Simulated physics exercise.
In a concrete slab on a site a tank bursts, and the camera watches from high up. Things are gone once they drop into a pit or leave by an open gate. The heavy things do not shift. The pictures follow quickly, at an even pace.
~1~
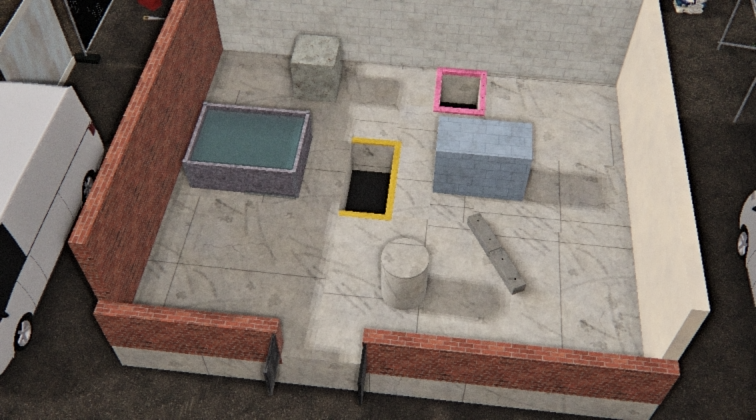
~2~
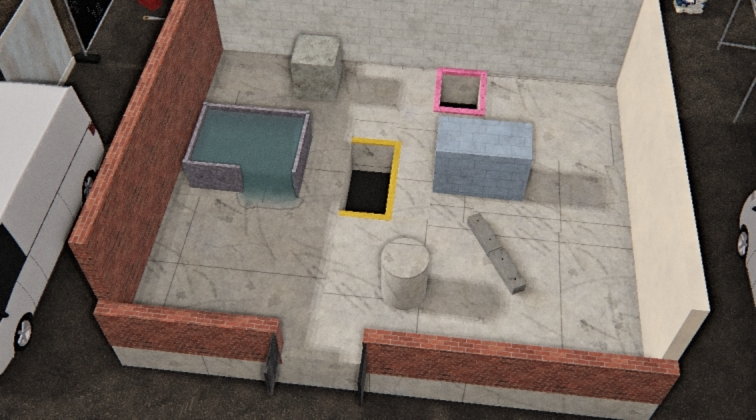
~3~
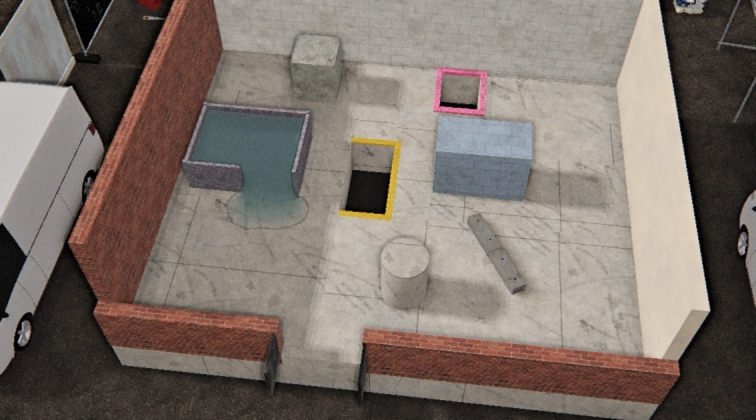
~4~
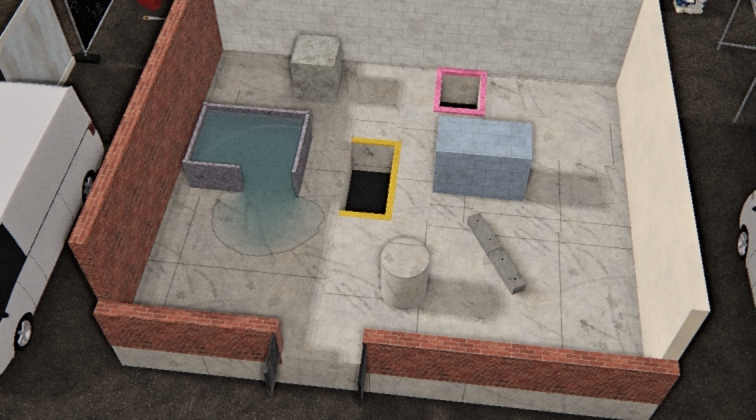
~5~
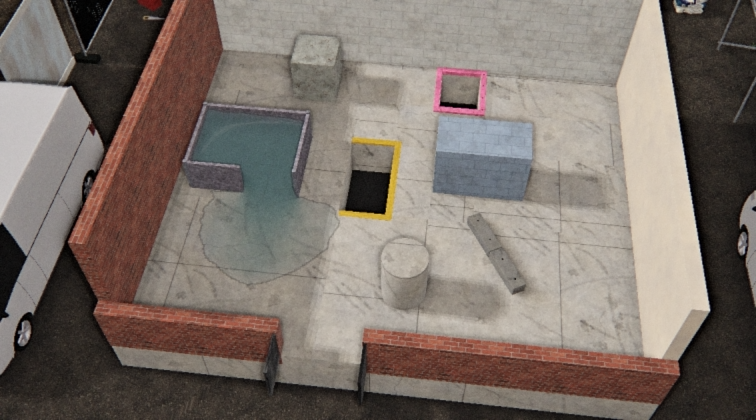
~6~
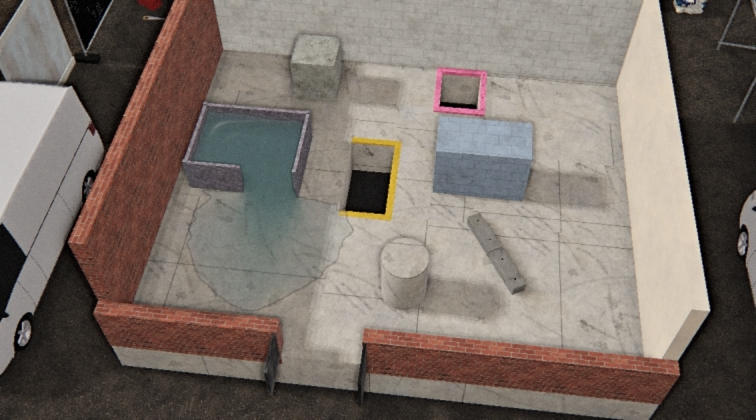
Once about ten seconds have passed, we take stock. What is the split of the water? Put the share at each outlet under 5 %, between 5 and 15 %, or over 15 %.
In the end the gate carries off upward of fifteen per cent, the yellow pit carries off beneath five per cent, the pink pit carries off beneath five per cent.
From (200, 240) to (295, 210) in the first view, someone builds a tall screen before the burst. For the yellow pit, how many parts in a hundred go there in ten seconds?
Share for the yellow pit - 8 percent.
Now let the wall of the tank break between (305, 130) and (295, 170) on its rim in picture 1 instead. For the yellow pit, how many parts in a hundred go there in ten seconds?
In percent, yellow takes 80.
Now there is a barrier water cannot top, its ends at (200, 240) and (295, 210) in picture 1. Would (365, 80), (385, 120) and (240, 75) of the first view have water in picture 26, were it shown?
Result, listed order: Spot 1 kept clear of the flood, spot 2 kept clear of the flood, spot 3 reached by the flood.
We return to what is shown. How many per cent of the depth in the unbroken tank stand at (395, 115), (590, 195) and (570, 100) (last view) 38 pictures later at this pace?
I'd put them at close to 0 per cent, then 0 per cent, then 0 per cent.
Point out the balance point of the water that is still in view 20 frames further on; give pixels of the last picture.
My guess is about (264, 237).
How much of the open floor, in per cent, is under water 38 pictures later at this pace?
Roughly 45 per cent.
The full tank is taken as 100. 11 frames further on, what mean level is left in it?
I'd put it close to 48 in a hundred.
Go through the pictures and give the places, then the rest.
In the first frame, still water in the water tank at (249, 140).
In the second frame, the front is at (297, 202), out from the gap at (269, 184).
In the third frame, water pours out at (269, 186) and has run to (238, 221).
In the fourth frame, the front is at (241, 249), out from the gap at (269, 187).
In the fifth frame, the front is at (254, 280), out from the gap at (269, 186).
In the sixth frame, the front is at (255, 305), out from the gap at (269, 186).
A moment on, water covers 20 % of the floor; the gate 0 %, the yellow pit 0 %, the pink pit 0 %.
Next, water covers 25 % of the floor; the gate 5 %, the yellow pit 0 %, the pink pit 0 %.
Then, water covers 30 % of the floor; the gate 12 %, the yellow pit 0 %, the pink pit 0 %.
Later, water covers 45 % of the floor; the gate 19 %, the yellow pit 0 %, the pink pit 0 %.
In the end, water covers 60 % of the floor; the gate 25 %, the yellow pit 1 %, the pink pit 0 %.
